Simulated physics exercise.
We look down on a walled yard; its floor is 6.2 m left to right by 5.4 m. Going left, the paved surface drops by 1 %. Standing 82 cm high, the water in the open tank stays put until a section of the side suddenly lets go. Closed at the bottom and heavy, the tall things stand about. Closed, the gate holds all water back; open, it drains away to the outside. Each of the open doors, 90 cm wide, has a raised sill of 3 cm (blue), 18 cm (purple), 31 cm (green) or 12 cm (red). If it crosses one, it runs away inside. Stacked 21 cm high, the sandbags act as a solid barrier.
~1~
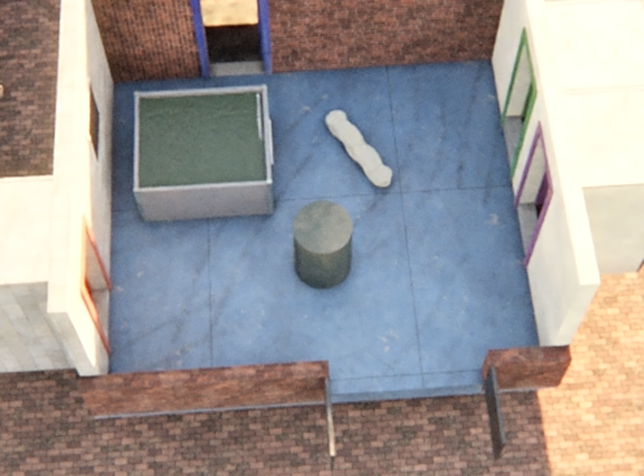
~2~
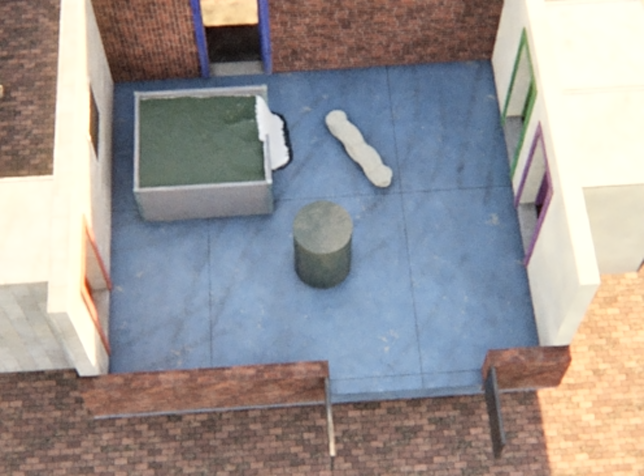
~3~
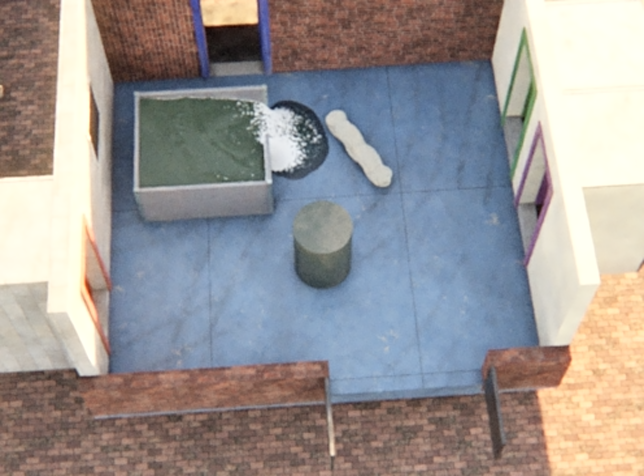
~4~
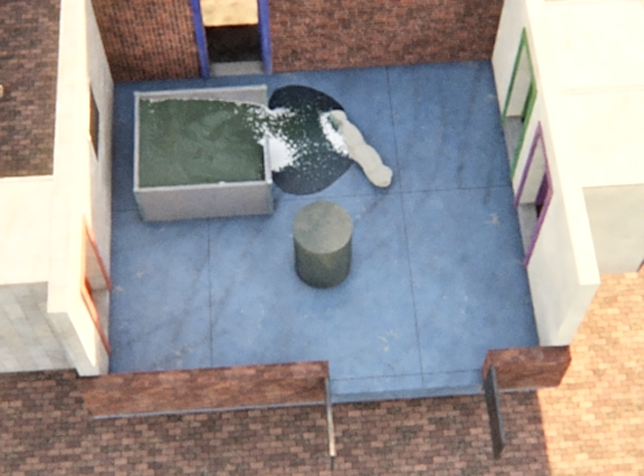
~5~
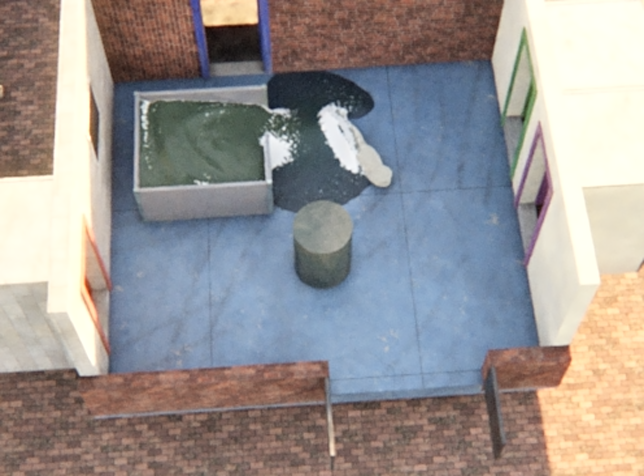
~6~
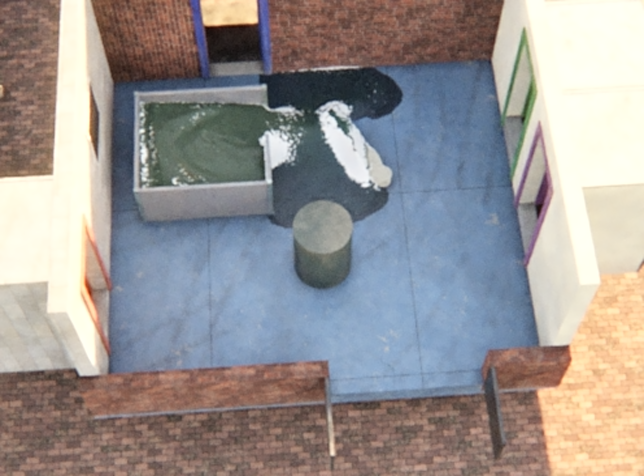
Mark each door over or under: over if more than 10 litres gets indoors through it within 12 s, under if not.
Blue door: Under, purple door: Under, green door: Under, red door: Under.
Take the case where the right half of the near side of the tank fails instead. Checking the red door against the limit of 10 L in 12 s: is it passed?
Then red exceeds it.
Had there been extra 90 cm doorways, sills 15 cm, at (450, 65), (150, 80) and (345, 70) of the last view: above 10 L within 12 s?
More, less, more.
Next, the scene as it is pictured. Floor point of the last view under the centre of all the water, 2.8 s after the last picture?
Around (324, 175).
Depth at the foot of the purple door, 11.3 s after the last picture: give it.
It's about 5.0 cm.
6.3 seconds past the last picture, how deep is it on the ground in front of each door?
You'd get blue at 2 cm, purple at 4 cm, green at 7 cm, and red at 3 cm.
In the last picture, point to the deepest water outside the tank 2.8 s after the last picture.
Around (328, 133).
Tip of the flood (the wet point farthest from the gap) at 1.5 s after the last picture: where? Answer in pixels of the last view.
Around (511, 366).
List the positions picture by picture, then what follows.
In the first frame, still water, 82 cm deep, in the open tank at (202, 140).
In the second frame, water pours out at (265, 133) and has run 0.5 m, to (270, 115); typically 9 cm deep outside, 82 cm at the open tank's back.
In the third frame, water pours out at (265, 134) and has run 0.9 m, to (322, 153); typically 11 cm deep outside, 82 cm at the open tank's back.
In the fourth frame, water pours out at (265, 135) and has run 1.3 m, to (349, 158); typically 9 cm deep outside, 82 cm at the open tank's back.
In the fifth frame, the front is at (366, 100), 1.8 m from the gap at (265, 134); 3.1 m2 of floor is under water; 75 cm left at the back of the open tank.
In the sixth frame, water pours out at (265, 134) and has run 2.3 m, to (394, 89); typically 5 cm deep outside, 69 cm at the open tank's back.
Then, 0.7 s after the last picture water covers 30 % of the floor and is deepest (43 cm) near (271, 137); blue door 1 cm at the sill, 0 L in, purple door not reached, green door not reached, red door not reached.
Then, 1.5 s after the last picture water covers 55 % of the floor and is deepest (42 cm) near (487, 68); blue door 2 cm at the sill, 0 L in, purple door not reached, green door 19 cm at the sill, 0 L in, red door not reached.
Then, 2.8 s after the last picture water covers 60 % of the floor and is deepest (28 cm) near (328, 133); blue door 3 cm at the sill, 0 L in, purple door 8 cm at the sill, 0 L in, green door 13 cm at the sill, 0 L in, red door not reached.
Then, 6.3 s after the last picture water covers 80 % of the floor and is deepest (14 cm) near (328, 133); blue door 2 cm at the sill, 1 L in, purple door 4 cm at the sill, 0 L in, green door 7 cm at the sill, 0 L in, red door 3 cm at the sill, 0 L in.
Then, 11.3 s after the last picture water covers 95 % of the floor and is deepest (9 cm) near (108, 393); blue door 1 cm at the sill, 1 L in, purple door 5 cm at the sill, 0 L in, green door 3 cm at the sill, 0 L in, red door 8 cm at the sill, 0 L in.
